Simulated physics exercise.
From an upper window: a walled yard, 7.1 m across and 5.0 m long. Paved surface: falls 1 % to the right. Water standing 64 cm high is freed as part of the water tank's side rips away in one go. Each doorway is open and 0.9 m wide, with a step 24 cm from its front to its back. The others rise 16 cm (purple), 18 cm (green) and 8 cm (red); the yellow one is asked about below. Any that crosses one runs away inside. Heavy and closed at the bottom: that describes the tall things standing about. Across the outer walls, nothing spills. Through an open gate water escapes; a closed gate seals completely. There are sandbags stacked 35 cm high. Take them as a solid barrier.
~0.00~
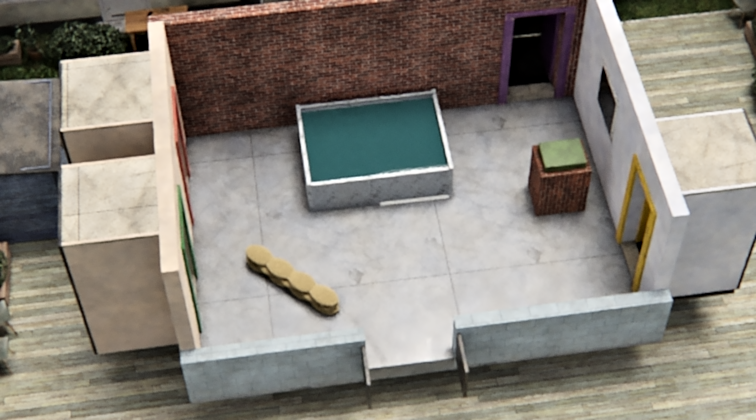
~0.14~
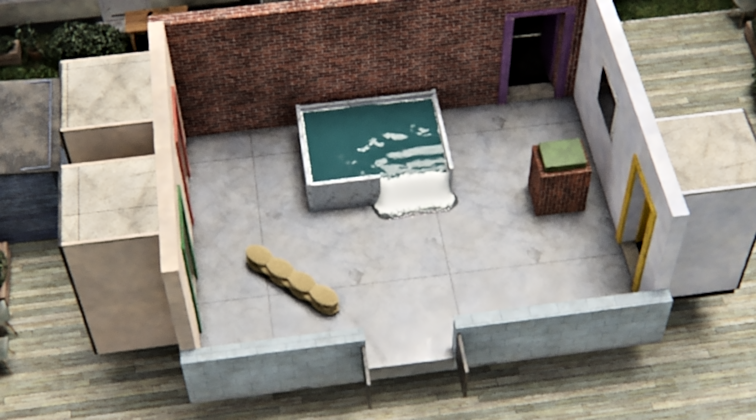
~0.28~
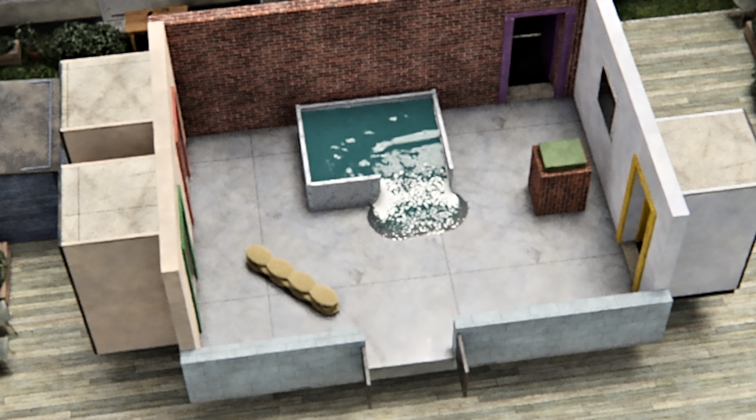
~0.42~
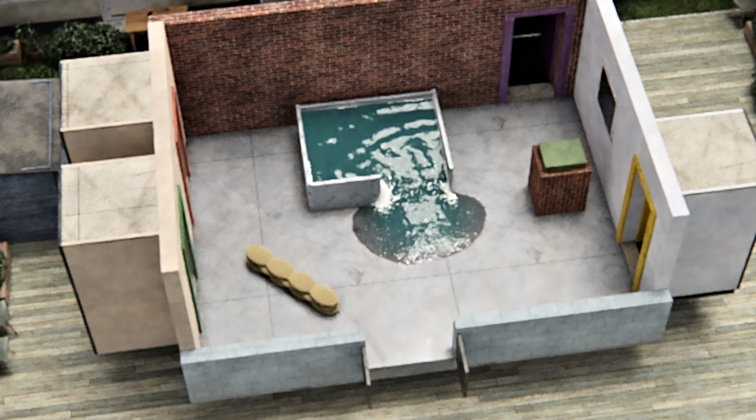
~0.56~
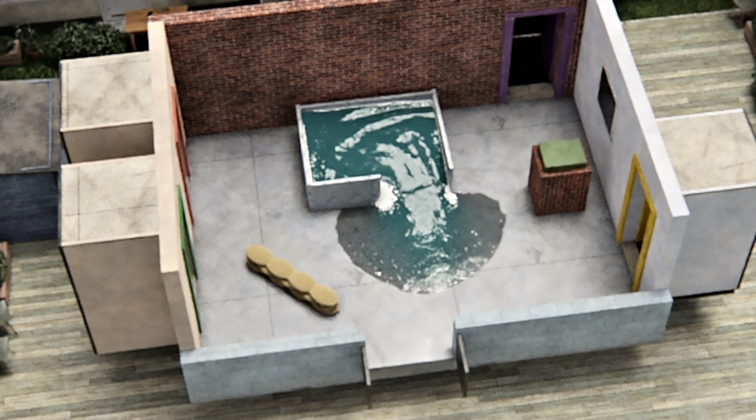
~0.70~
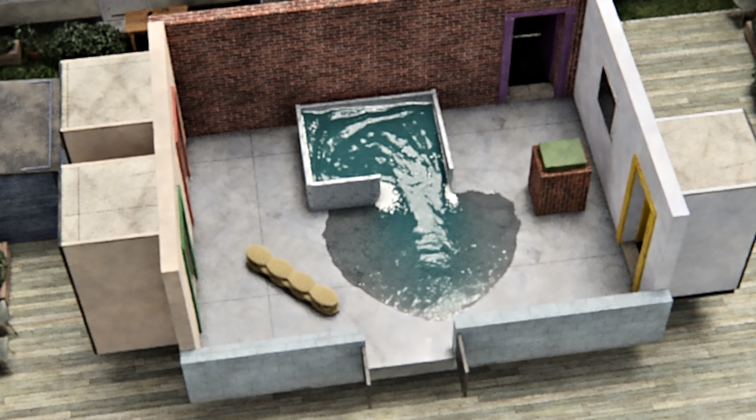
Walled paved yard seen from above, water bursting through a tank's broken side and spreading across the floor in a widening pool.
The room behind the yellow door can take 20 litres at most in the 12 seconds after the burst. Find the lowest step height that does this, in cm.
The lowest height is about 16 cm.
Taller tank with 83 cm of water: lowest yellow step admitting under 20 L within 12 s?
In that case, roughly 22 cm.
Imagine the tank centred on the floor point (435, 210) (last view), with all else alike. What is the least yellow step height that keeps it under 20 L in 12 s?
Then close to 20 cm.
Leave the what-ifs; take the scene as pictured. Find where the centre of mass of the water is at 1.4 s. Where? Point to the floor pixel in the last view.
Around (396, 195).
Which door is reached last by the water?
That would be the red door.
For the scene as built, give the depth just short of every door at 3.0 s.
Purple door 0 cm, green door 0 cm, red door 0 cm, yellow door 17 cm.
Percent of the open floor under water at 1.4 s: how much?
About 35 per cent.
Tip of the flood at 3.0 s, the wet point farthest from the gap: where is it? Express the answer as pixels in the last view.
In the last picture, around (203, 375).
After 1.4 s water covers 35 % of the floor, deepest (36 cm) near (434, 202); it has not reached the yellow door.
After 3.0 s water covers 50 % of the floor, deepest (33 cm) near (641, 321); 17 cm at the yellow door, 26 litres in over its 6 cm step.
After 12.0 s water covers 85 % of the floor, deepest (11 cm) near (572, 100); 8 cm at the yellow door, 210 litres in over its 6 cm step.
At the yellow door as built, the water arrived by 2.1 s and peaked near 18 cm at 2.8 s.
Run again over the same 12 s with other heights there, 39 litres in over 13.5 cm, 11 litres over 18 cm. The limit of 20 litres is kept from about 16 cm up.
